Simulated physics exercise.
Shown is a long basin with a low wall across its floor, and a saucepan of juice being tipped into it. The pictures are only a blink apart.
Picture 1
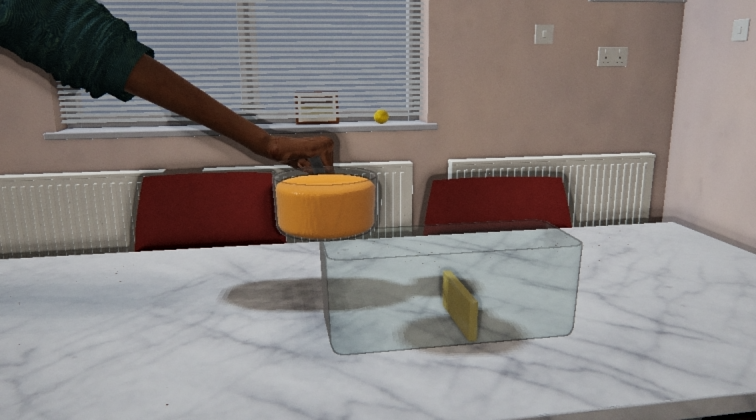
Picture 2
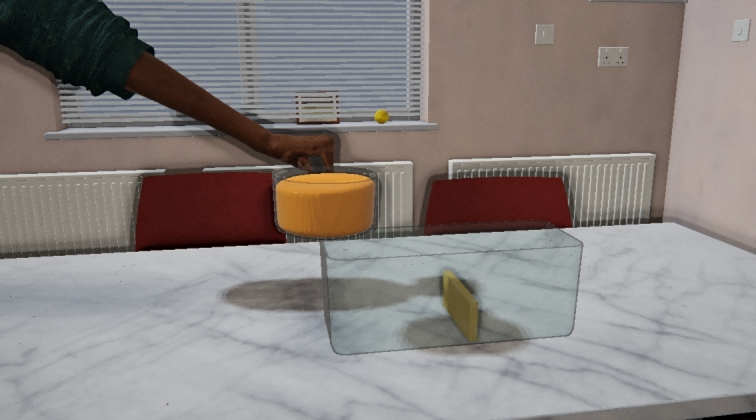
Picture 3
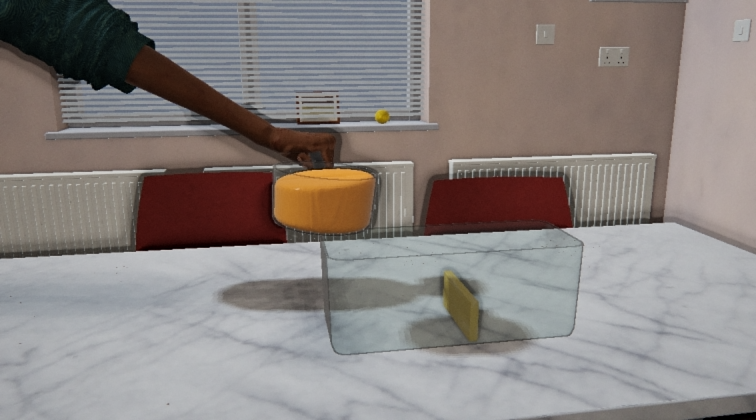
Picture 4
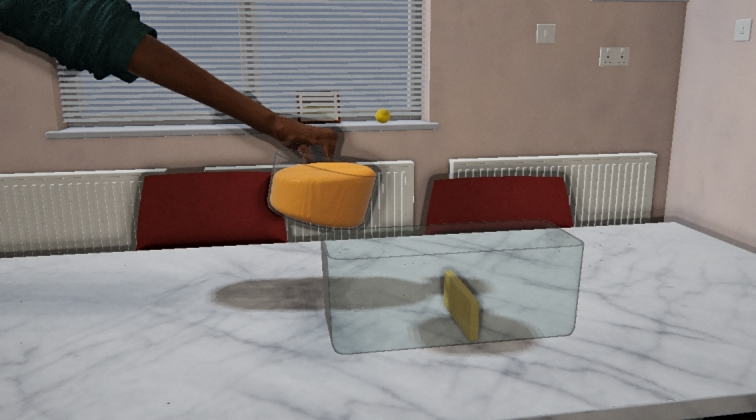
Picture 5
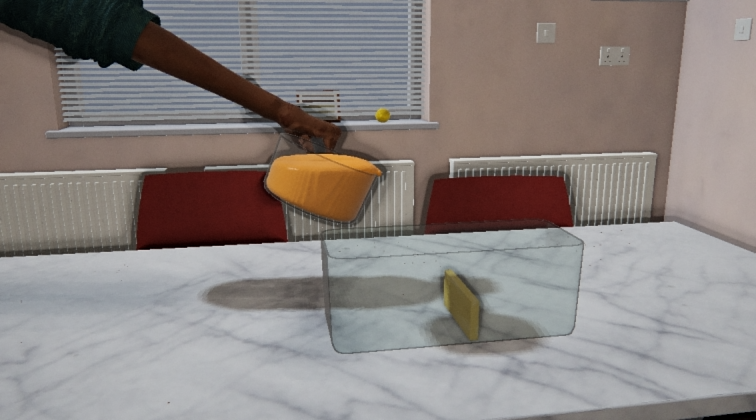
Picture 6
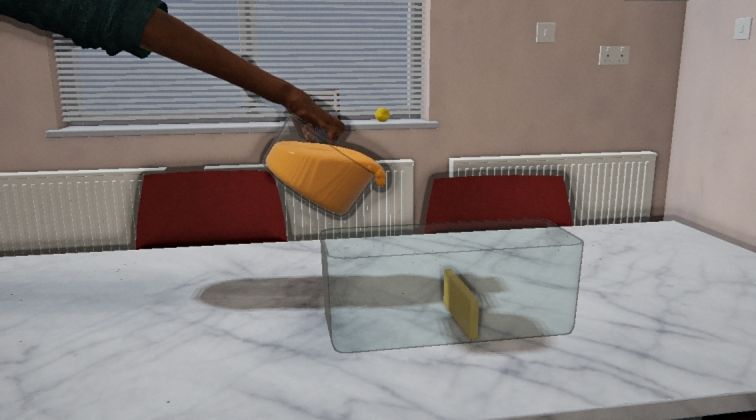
In this clip, a hand holds a pan of orange juice above the left end of a long clear basin with a low yellow wall inside, then tilts it rightward until juice begins to come over its edge.
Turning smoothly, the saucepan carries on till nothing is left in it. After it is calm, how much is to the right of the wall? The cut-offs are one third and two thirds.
It falls between the two cut-offs.
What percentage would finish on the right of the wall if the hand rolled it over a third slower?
Close to 40 out of every hundred.
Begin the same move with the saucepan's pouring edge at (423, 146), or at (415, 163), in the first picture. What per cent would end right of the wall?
Close to 80 in a hundred, and close to 75 in a hundred.
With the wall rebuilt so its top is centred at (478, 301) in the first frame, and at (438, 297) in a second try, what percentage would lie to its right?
Around 25 per cent for the first, around 70 per cent for the second.
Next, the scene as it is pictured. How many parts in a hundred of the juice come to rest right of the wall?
Some 45 per cent.
A moment on, the saucepan is tipped right over and 34 per cent is still to pour, 14 is left of the wall and 0 right of it.
Next, the saucepan is tipped right over and 2 per cent is still to pour, 37 is left of the wall and 52 right of it.
Then the saucepan is tipped right over and 0 per cent is still to pour, 47 is left of the wall and 39 right of it.
Later the saucepan is tipped right over and 0 per cent is still to pour, 53 is left of the wall and 45 right of it.
At rest 53 per cent lies left of the wall, 45 right of it and 2 outside.
